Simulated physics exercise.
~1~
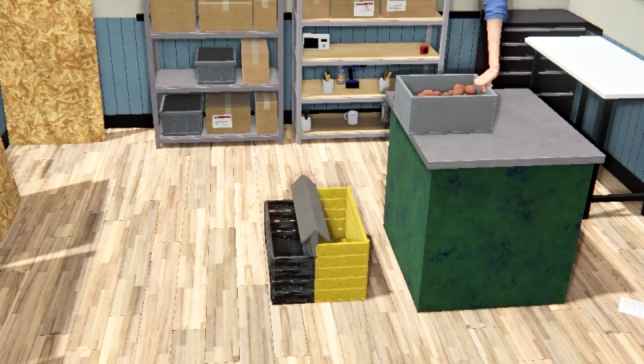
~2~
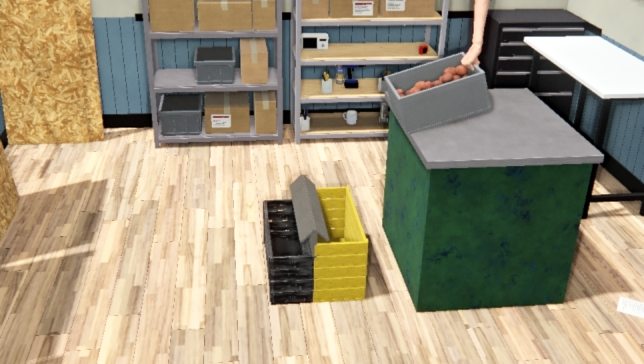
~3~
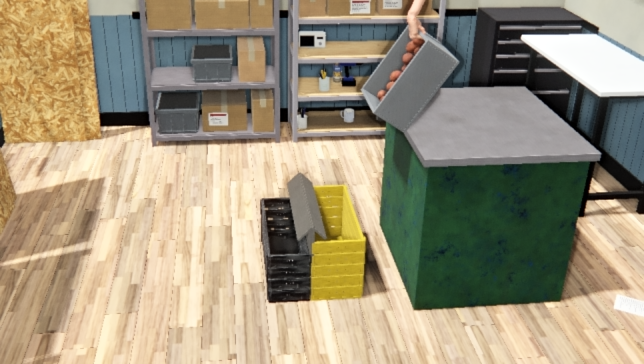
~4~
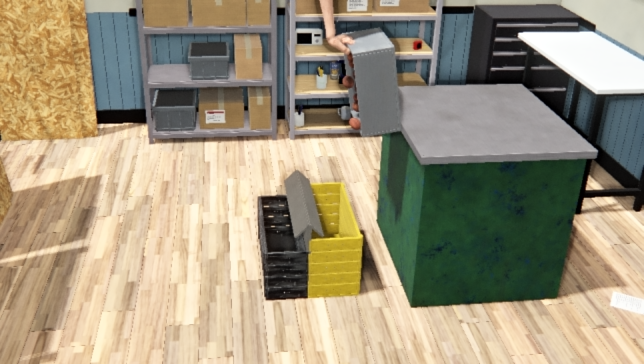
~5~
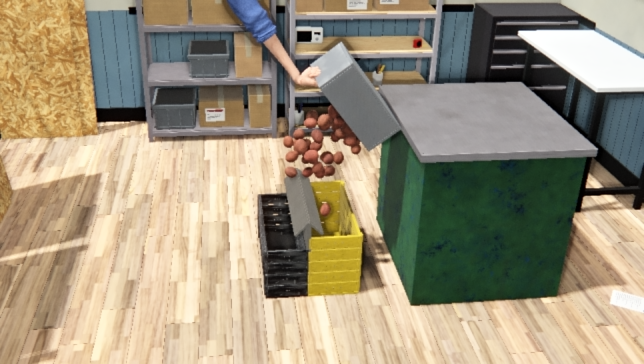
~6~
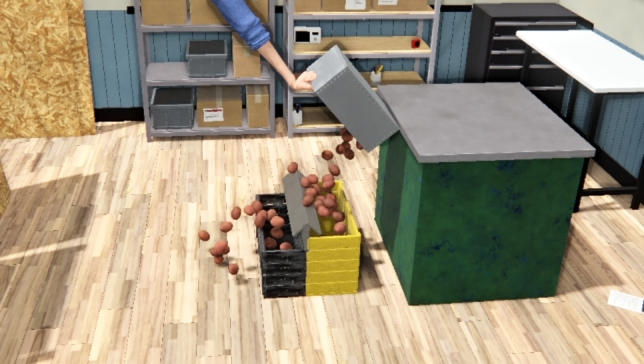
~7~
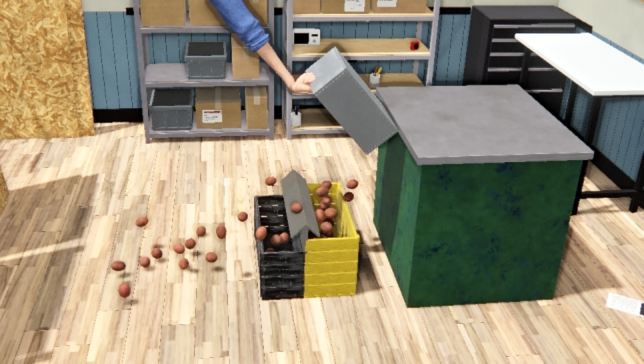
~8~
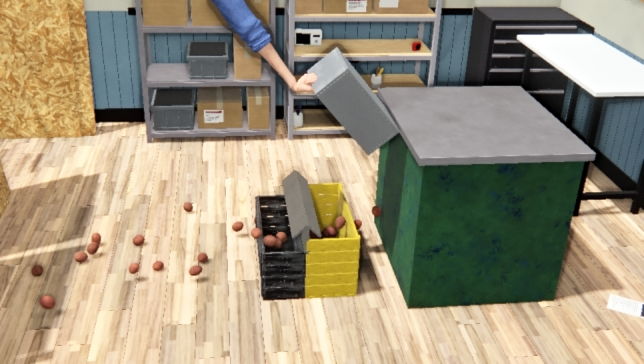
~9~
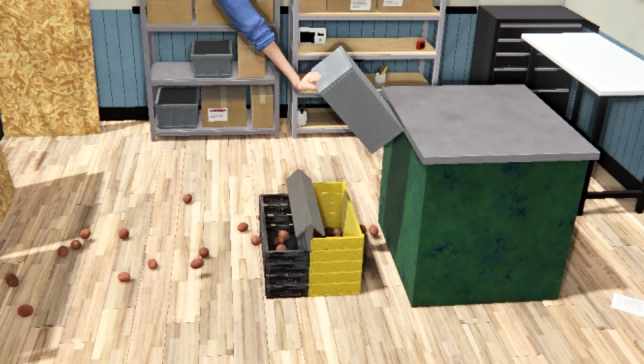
A hand tips a grey crate, spilling red potatoes into two boxes and across the floor.
